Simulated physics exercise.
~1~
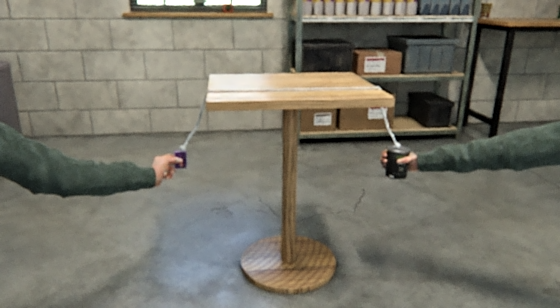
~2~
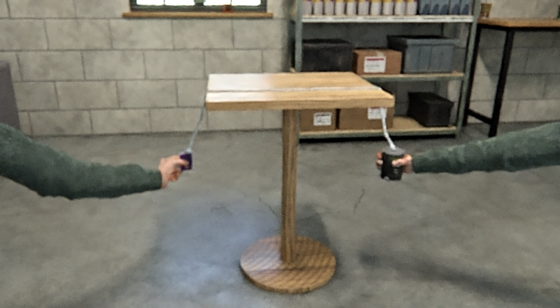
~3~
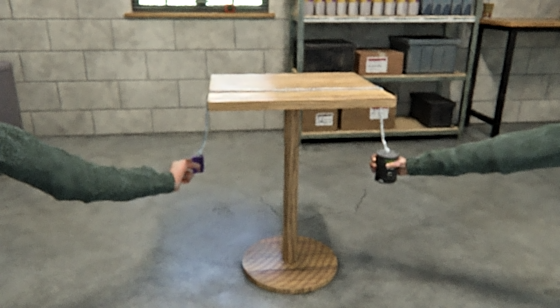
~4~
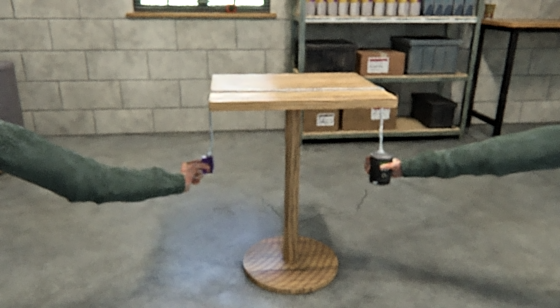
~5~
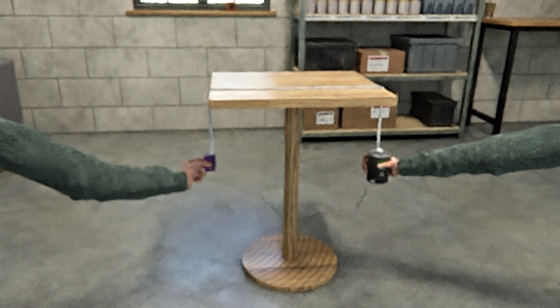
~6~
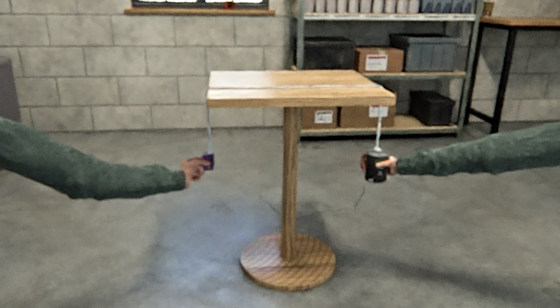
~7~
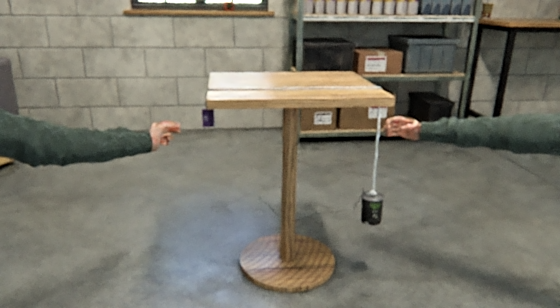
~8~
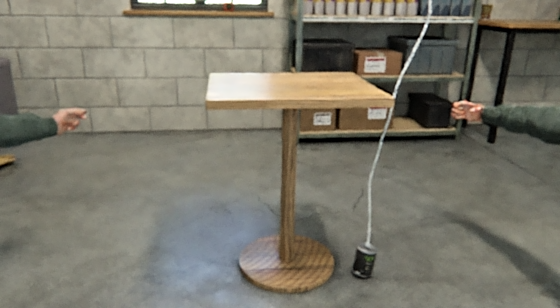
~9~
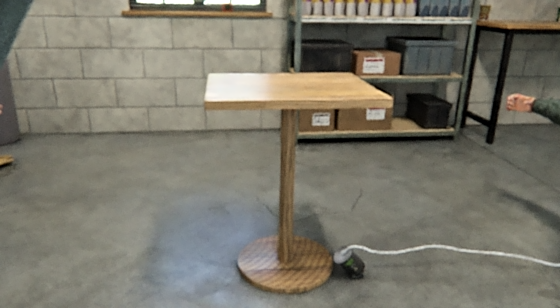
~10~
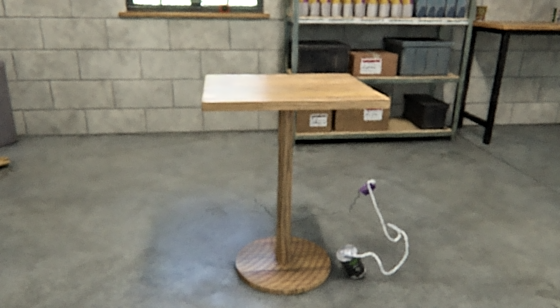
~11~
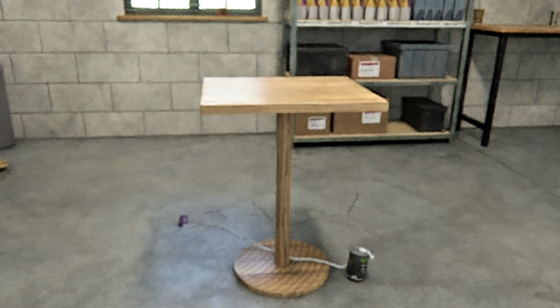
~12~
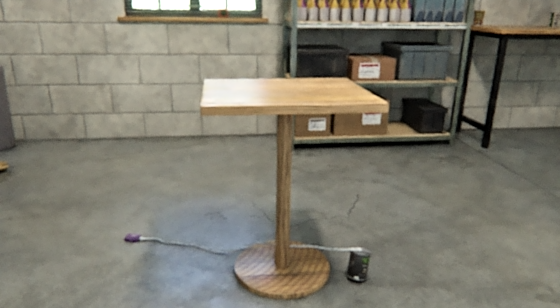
In a storeroom, two hands release a cord draped over a wooden table; the dark tin drops right, pulling everything to the floor.
